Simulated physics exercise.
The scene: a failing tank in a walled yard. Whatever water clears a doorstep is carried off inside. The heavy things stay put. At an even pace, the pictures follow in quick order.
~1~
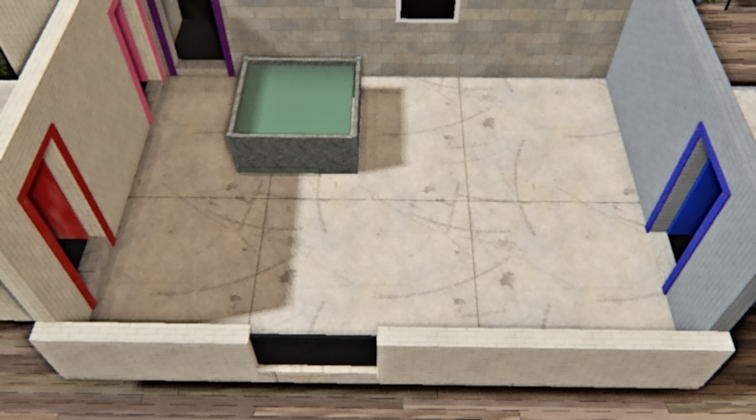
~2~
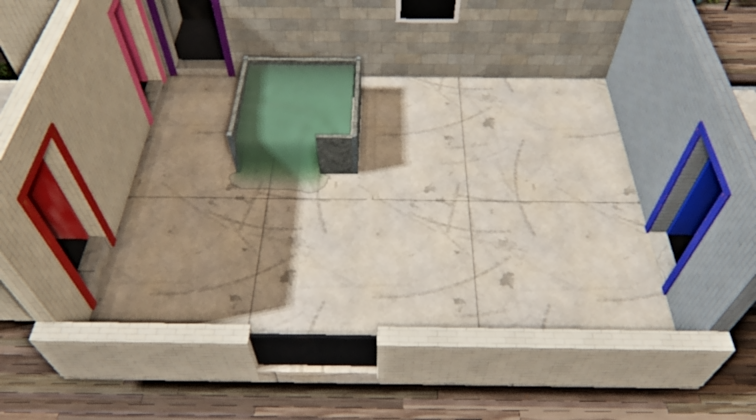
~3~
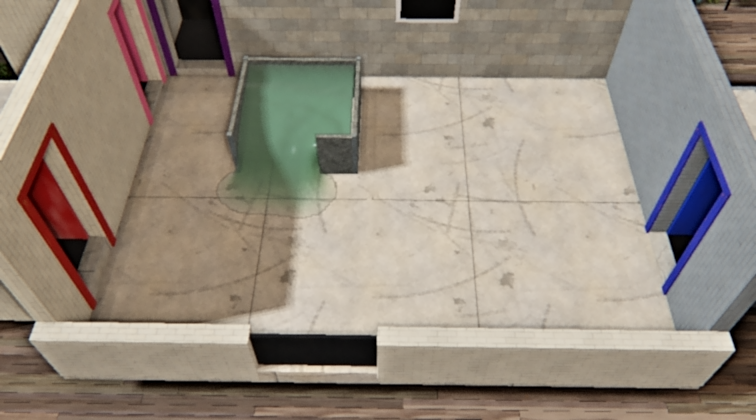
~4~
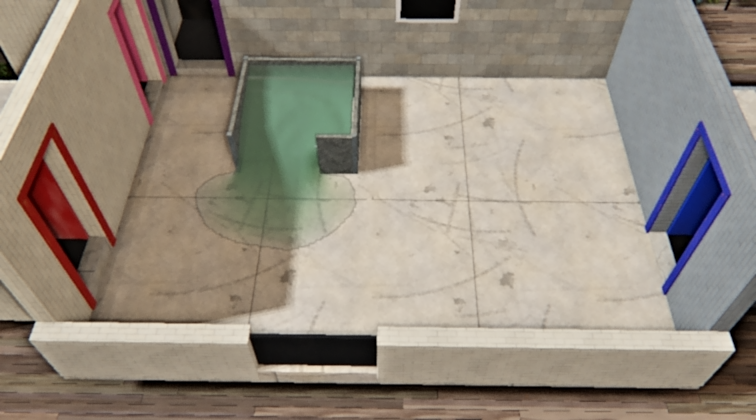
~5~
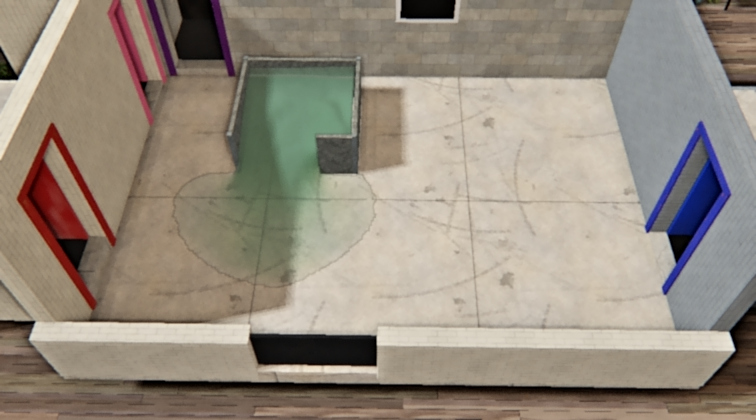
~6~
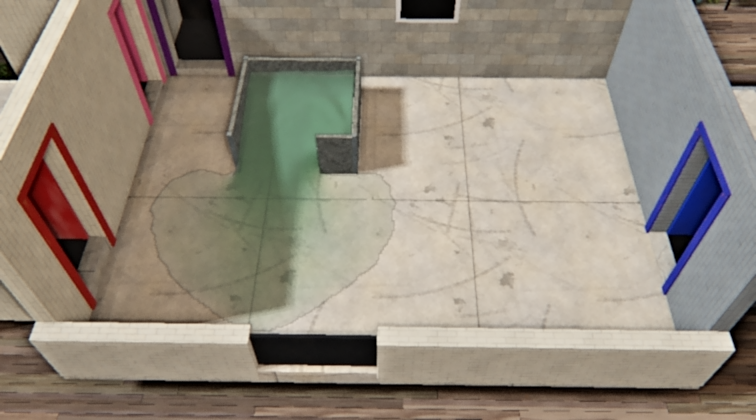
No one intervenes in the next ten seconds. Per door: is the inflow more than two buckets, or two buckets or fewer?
Red door - two or fewer; blue door - more than two; pink door - two or fewer; purple door - two or fewer.
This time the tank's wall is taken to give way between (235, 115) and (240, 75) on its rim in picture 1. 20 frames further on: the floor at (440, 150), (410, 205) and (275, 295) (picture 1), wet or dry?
Unwetted, unwetted, submerged.
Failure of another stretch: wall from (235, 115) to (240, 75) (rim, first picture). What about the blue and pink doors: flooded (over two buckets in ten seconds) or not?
In short: The blue door takes less; the pink door goes over.
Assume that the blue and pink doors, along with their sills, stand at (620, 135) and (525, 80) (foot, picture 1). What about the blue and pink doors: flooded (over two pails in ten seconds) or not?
Looking at both, the blue one stays unflooded and the pink one stays unflooded.
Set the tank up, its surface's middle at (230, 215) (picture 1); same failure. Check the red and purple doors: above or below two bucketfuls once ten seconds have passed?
As I see it, the red door remains below and the purple door crosses the line.
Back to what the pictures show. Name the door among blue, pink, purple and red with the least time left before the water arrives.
Looks like the red door gets there first.
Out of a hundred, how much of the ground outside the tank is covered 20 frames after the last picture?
45 %, roughly.
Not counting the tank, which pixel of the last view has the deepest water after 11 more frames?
Check roughly (81, 350).
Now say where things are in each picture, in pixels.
The first frame shows still water in the tank at (298, 99).
In the second frame, water pours out at (278, 157) and has run to (236, 182).
In the third frame, water pours out at (279, 160) and has run to (225, 197).
In the fourth frame, the front is at (295, 244), out from the gap at (279, 161).
In the fifth frame, the front is at (283, 280), out from the gap at (279, 162).
In the sixth frame, water pours out at (279, 161) and has run to (250, 323).
A moment on, water covers 30 % of the floor; the red door wet at the sill, nothing in, the blue door not reached, the pink door not reached, the purple door not reached.
Next, water covers 30 % of the floor; the red door wet at the sill, nothing in, the blue door not reached, the pink door not reached, the purple door not reached.
Then, water covers 45 % of the floor; the red door under two buckets in, the blue door not reached, the pink door not reached, the purple door not reached.
Later, water covers 75 % of the floor; the red door under two buckets in, the blue door over two buckets in, the pink door wet at the sill, nothing in, the purple door wet at the sill, nothing in.
In the end, water covers 90 % of the floor; the red door under two buckets in, the blue door over two buckets in, the pink door under two buckets in, the purple door wet at the sill, nothing in.
